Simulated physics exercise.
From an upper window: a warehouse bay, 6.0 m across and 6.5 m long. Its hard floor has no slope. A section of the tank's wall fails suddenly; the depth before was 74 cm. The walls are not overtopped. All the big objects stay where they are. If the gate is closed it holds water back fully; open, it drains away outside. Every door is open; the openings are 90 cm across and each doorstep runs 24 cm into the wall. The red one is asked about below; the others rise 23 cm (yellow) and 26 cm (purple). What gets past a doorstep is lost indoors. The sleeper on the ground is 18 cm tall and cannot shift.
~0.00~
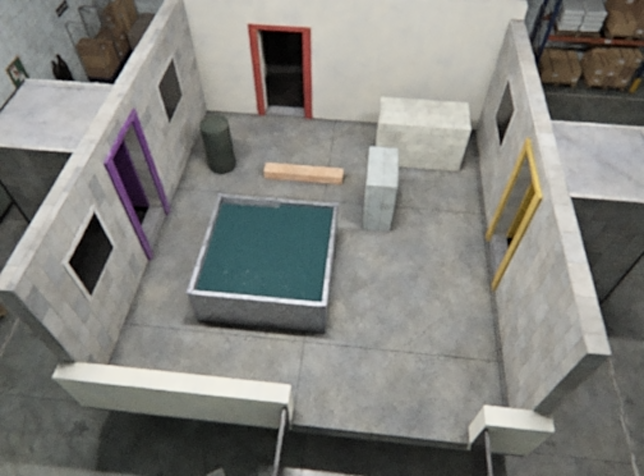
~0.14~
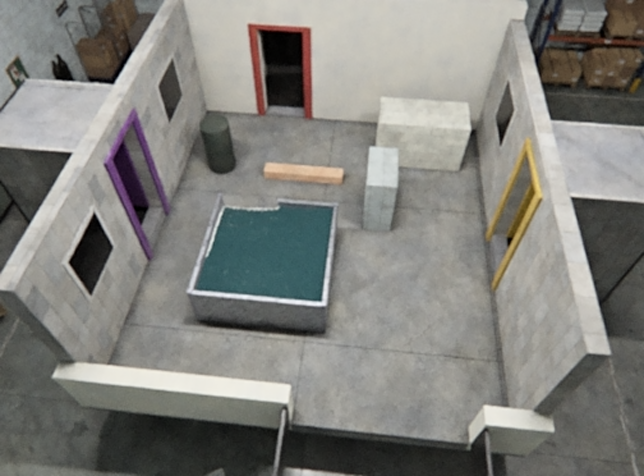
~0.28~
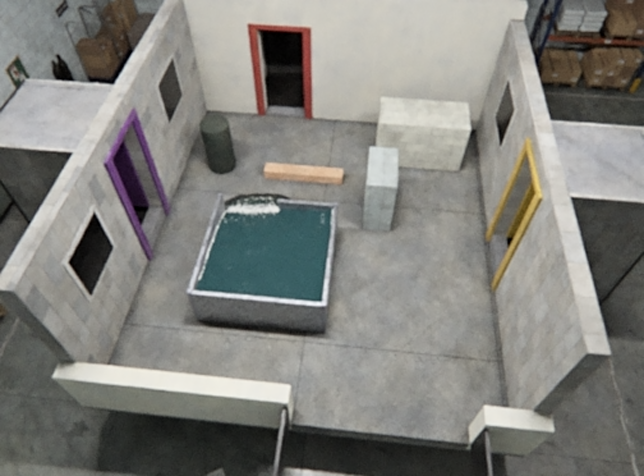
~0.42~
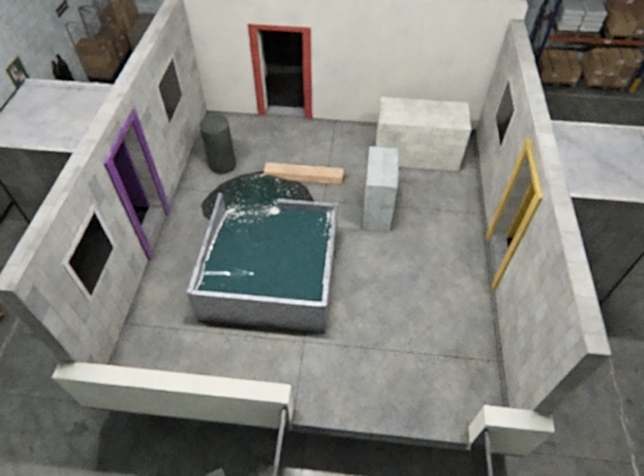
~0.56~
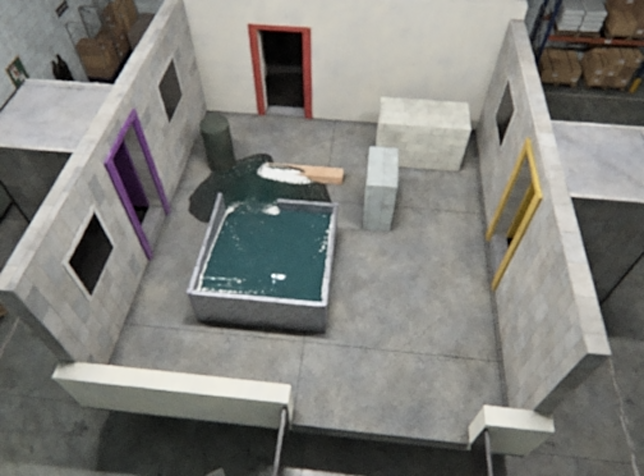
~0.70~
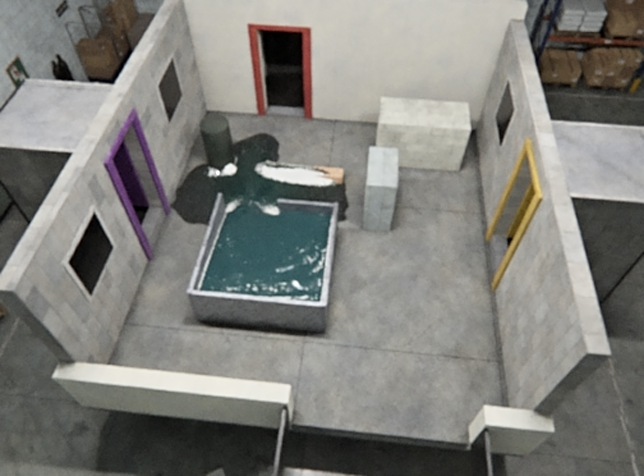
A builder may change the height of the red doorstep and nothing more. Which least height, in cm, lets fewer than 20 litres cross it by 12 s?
It would have to be roughly 24 cm high.
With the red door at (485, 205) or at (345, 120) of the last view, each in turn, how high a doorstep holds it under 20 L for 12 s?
Roughly 6.0 and 9.0 cm.
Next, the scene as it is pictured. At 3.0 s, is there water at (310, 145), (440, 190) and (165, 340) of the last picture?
In turn: Wet, wet, still dry.
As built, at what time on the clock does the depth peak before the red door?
Near 2.6 s.
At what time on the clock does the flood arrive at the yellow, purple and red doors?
Arrival: Yellow 4.0 s, purple 1.6 s, red 1.0 s.
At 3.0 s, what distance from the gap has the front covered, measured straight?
Roughly 5.0 m.
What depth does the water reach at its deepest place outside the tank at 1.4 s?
Roughly 42 cm.
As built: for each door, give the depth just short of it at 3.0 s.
In cm: Yellow 0, purple 4, red 20.
After 1.4 s water covers 25 % of the floor, deepest (42 cm) near (272, 179); 4 cm at the red door, 4 litres in over its 6 cm doorstep.
After 3.0 s water covers 50 % of the floor, deepest (28 cm) near (272, 179); 20 cm at the red door, 144 litres in over its 6 cm doorstep.
After 12.0 s water covers 100 % of the floor, deepest (10 cm) near (335, 119); 8 cm at the red door, 412 litres in over its 6 cm doorstep.
At the red door as built, the water arrived by 1.1 s and peaked near 22 cm at 2.6 s.
Run again over the same 12 s with other heights there, 49 litres in over 19.5 cm, 9 litres over 26.5 cm. The limit of 20 litres is kept from about 24 cm up.
